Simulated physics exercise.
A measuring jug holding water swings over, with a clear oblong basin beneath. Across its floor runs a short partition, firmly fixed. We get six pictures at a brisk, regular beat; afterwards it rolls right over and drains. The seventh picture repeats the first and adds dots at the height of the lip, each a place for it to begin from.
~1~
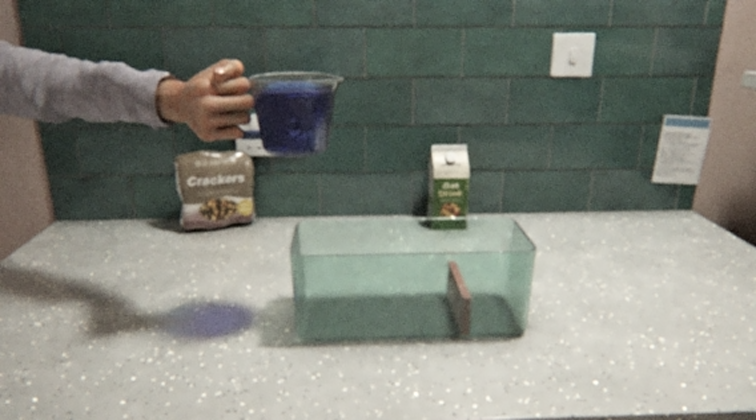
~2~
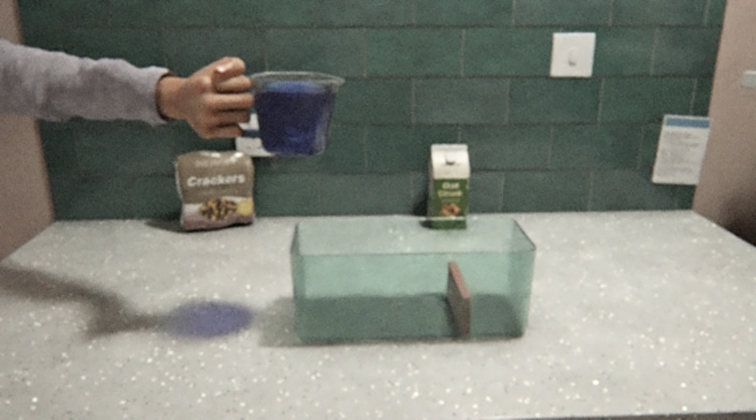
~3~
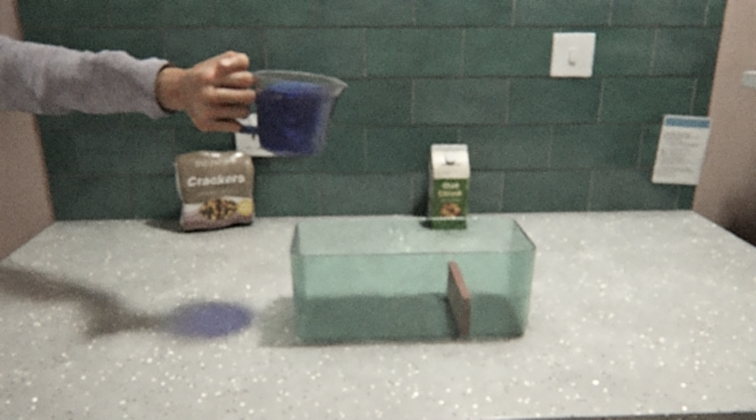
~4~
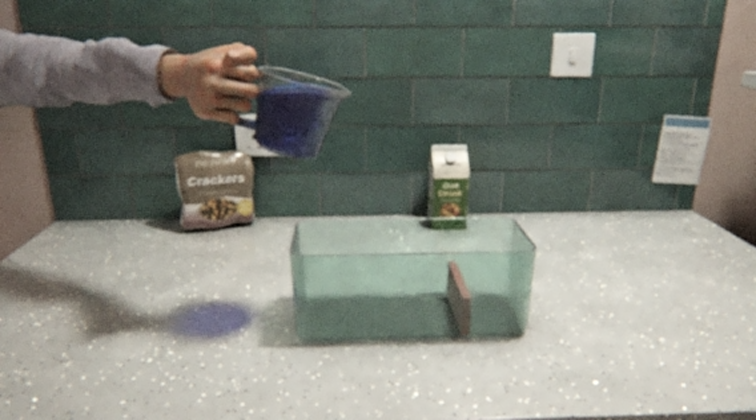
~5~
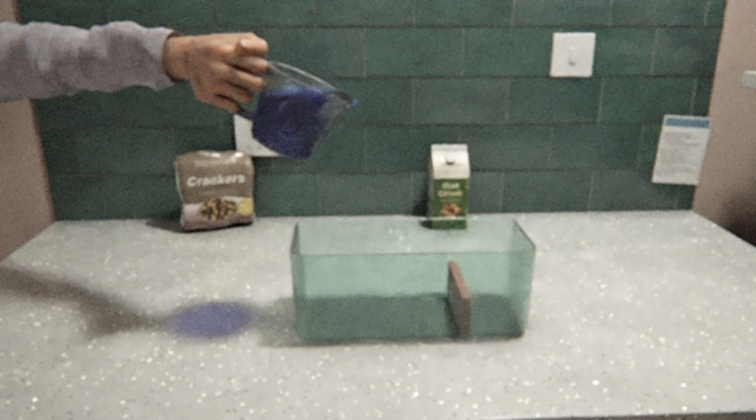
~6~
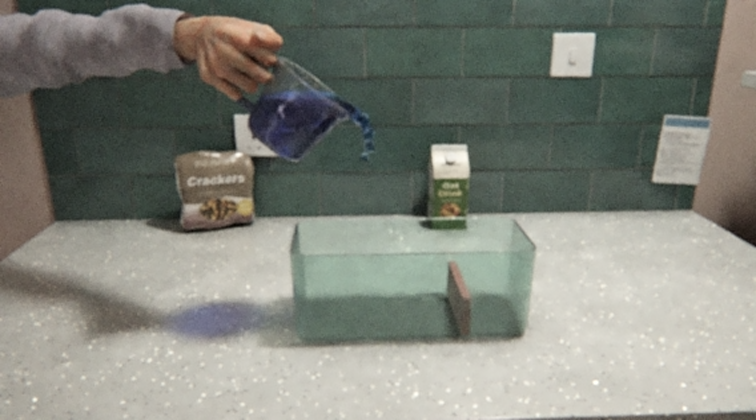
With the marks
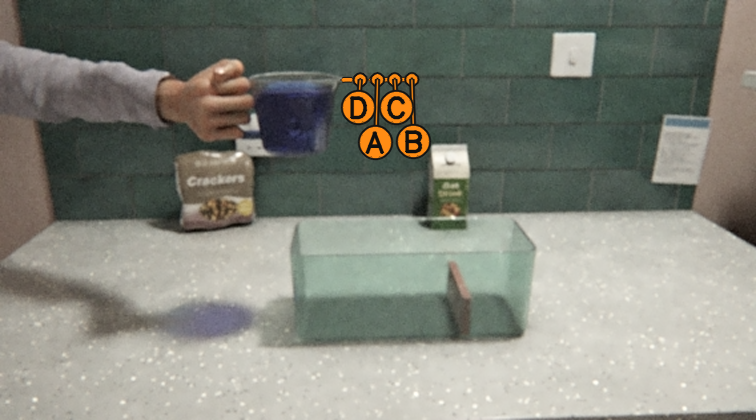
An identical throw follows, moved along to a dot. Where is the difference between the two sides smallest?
Spot B.
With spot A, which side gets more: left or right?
The left side.
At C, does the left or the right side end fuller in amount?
The left one.
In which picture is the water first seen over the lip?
Picture 5.
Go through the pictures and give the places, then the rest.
Upright, lip at (343, 79); basin from (297, 338) to (526, 332); top of the wall at (459, 277); nothing has left yet, in the first frame.
Upright, lip at (344, 81); nothing has left yet, in the second frame.
Tipped about 7°, lip at (346, 85); nothing has left yet, in the third frame.
Tipped about 15°, lip at (350, 93); nothing has left yet, in the fourth frame.
Tipped about 25°, lip at (353, 104); water is over the lip, down to (353, 104), in the fifth frame.
Tipped about 38°, lip at (353, 116); water is over the lip, down to (366, 159), in the sixth frame.
In orange, A at (377, 79); B at (411, 79); C at (394, 79); D at (360, 79).
With A, about 95 % ends left of the wall and 2 % right of it; 3 % is lost outside.
With B, about 47 % ends left of the wall and 51 % right of it.
With C, about 82 % ends left of the wall and 15 % right of it.
With D, about 95 % ends left of the wall and 3 % right of it.
